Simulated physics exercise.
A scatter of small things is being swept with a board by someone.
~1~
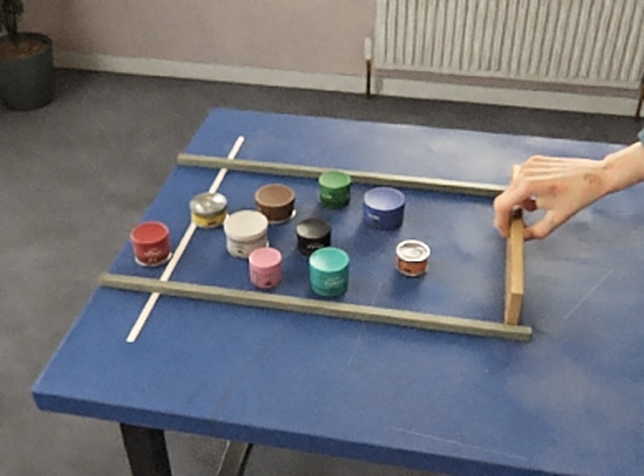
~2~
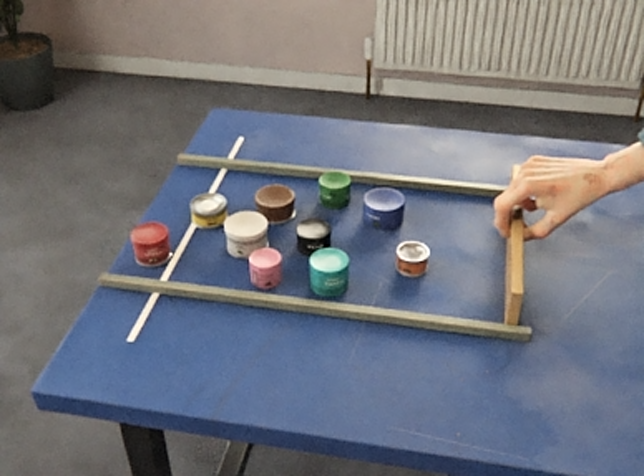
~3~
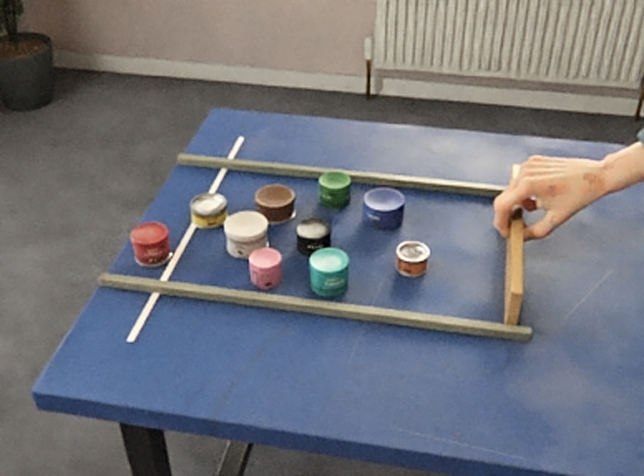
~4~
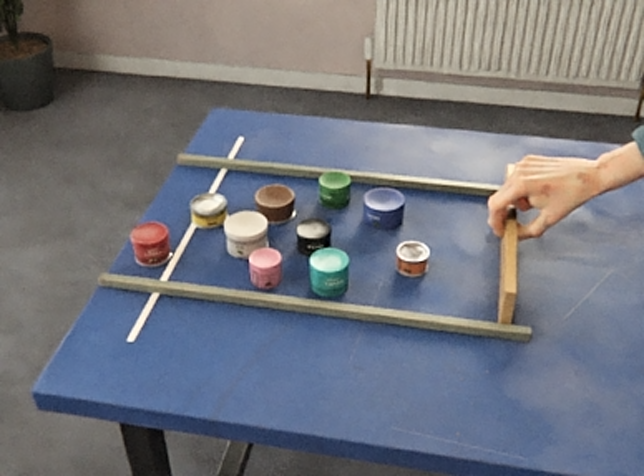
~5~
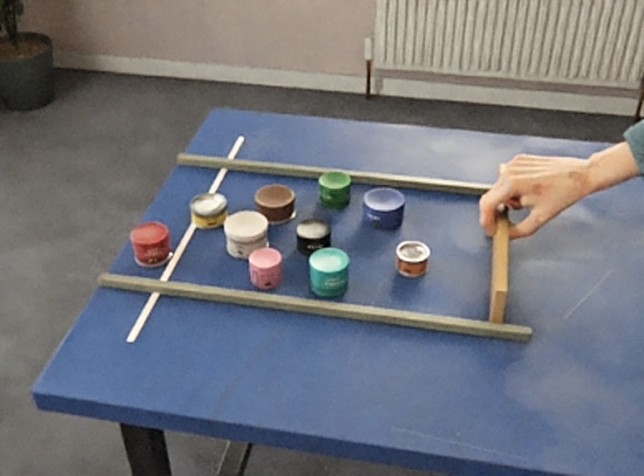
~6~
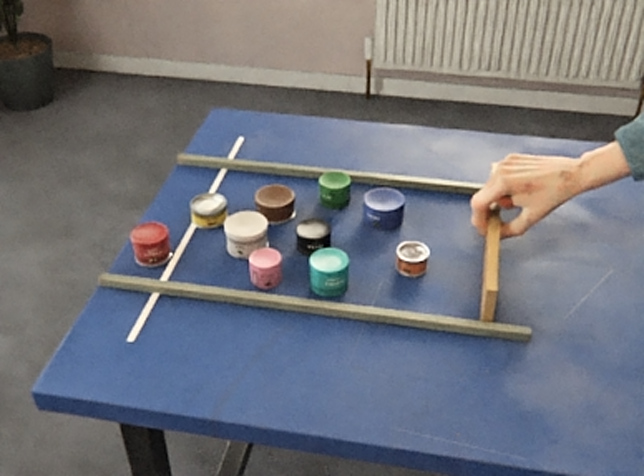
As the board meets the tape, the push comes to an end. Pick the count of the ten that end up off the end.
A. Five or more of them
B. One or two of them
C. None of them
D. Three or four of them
(B) One or two of them.
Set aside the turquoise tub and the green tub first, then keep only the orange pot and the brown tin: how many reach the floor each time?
Counts - first: 1, second: 1.
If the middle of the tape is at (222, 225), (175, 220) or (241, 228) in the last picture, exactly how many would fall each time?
Taken one after another, the numbers are 0, 5 and 0.
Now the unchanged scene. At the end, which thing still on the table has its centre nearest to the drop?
Answer: The brown tin.
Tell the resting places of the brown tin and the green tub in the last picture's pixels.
Final centres, in order: Near (150, 196), near (204, 168).
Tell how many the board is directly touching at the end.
All in all, 5.
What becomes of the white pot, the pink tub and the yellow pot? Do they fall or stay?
The white pot stays put; the pink tub stays put; the yellow pot comes off.
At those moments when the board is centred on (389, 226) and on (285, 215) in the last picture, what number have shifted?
Tally: 2; 9.
Soon after, none off yet; red tin at rest near (152, 245); yellow pot at rest near (209, 211); white pot at rest near (247, 235).
In the end, the number that fall off is one or two; gone, yellow pot.
